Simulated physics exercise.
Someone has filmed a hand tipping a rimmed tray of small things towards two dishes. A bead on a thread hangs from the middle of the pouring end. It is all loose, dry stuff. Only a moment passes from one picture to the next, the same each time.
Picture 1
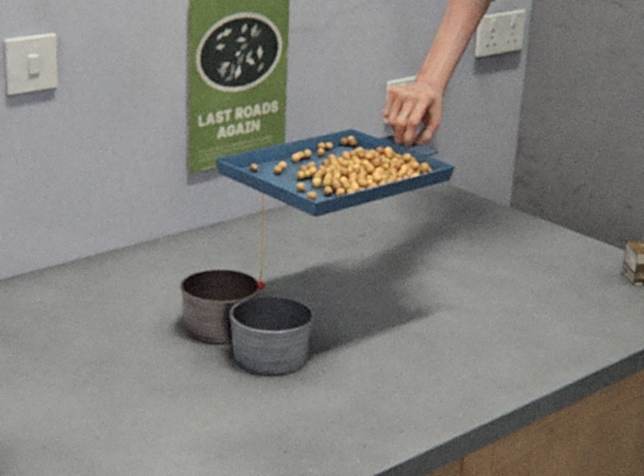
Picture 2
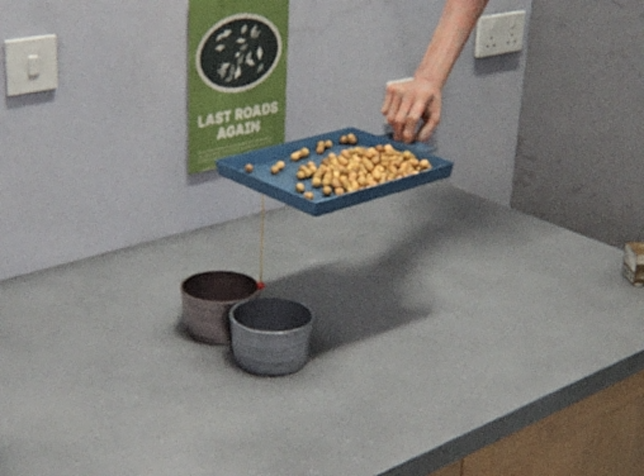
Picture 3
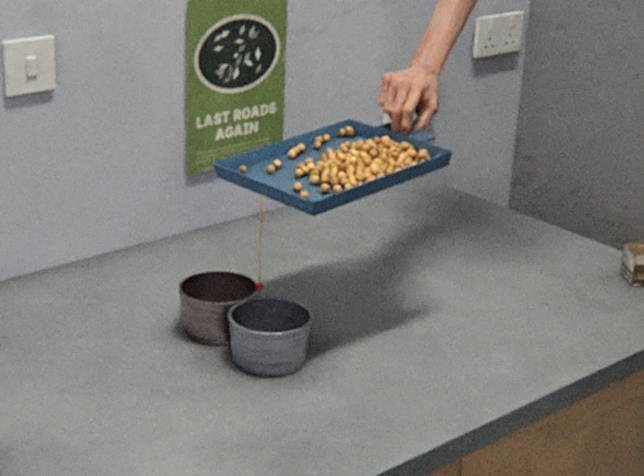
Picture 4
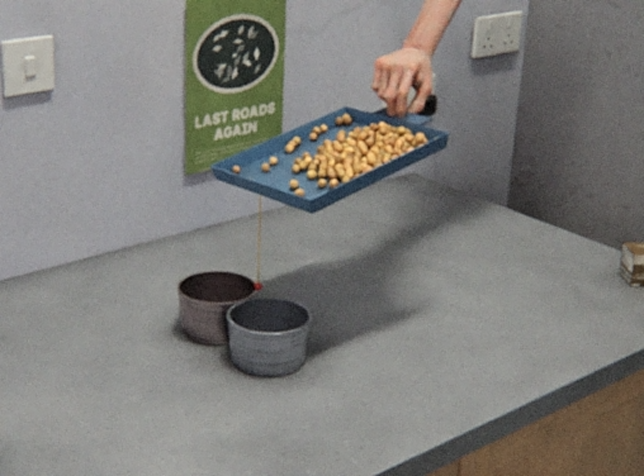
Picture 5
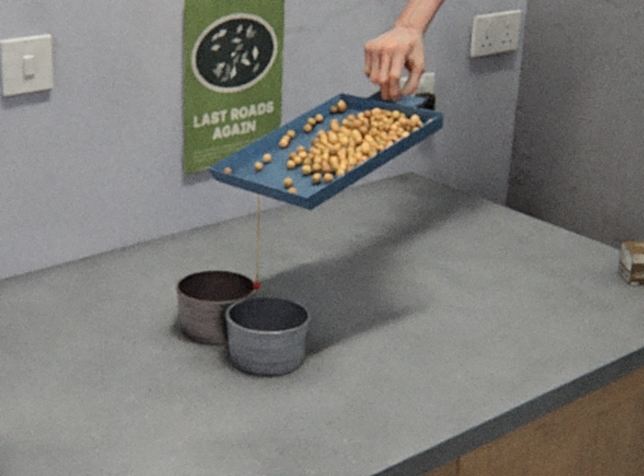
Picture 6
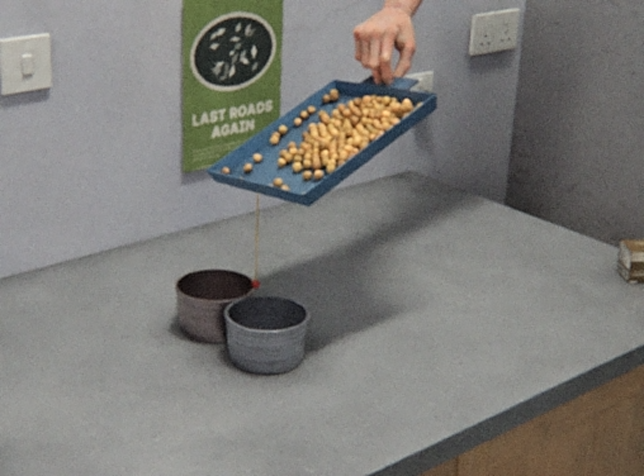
A hand gradually raises the handle end of a blue tray of round wooden beads.
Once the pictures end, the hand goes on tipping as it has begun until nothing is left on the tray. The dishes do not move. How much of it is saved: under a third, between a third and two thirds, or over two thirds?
The two hold between a third and two thirds of the load.
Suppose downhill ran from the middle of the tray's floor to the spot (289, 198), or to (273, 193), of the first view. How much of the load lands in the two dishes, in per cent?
First some 40, then 40 per cent.
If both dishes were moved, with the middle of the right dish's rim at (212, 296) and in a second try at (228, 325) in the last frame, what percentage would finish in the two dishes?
Near 70 % and 40 %.
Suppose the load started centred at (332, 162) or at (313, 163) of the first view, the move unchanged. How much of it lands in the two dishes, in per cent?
First some 60, then 50 per cent.
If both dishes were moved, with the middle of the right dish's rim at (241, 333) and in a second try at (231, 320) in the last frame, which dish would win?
At the first place the left-hand dish, at the second the left dish.
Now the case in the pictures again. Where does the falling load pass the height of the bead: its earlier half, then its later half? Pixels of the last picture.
Around (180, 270) and then (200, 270).
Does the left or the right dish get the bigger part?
Fuller: The dish on the left.
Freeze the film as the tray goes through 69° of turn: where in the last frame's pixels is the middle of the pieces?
Around (228, 181).
Just after the last frame, tray tipped steeply; roughly two thirds on the tray; just a few in the left dish; about a tenth outside both; roughly a quarter in the air.
A moment on, tray tipped past a quarter turn; about a tenth on the tray; just a few in the right dish; roughly a third in the left dish; roughly a third outside both; roughly a quarter in the air.
Further on, tray tipped past a quarter turn; just a few in the right dish; roughly half in the left dish; roughly half outside both.
When it is over, tray tipped past a quarter turn; just a few in the right dish; roughly half in the left dish; roughly half outside both.
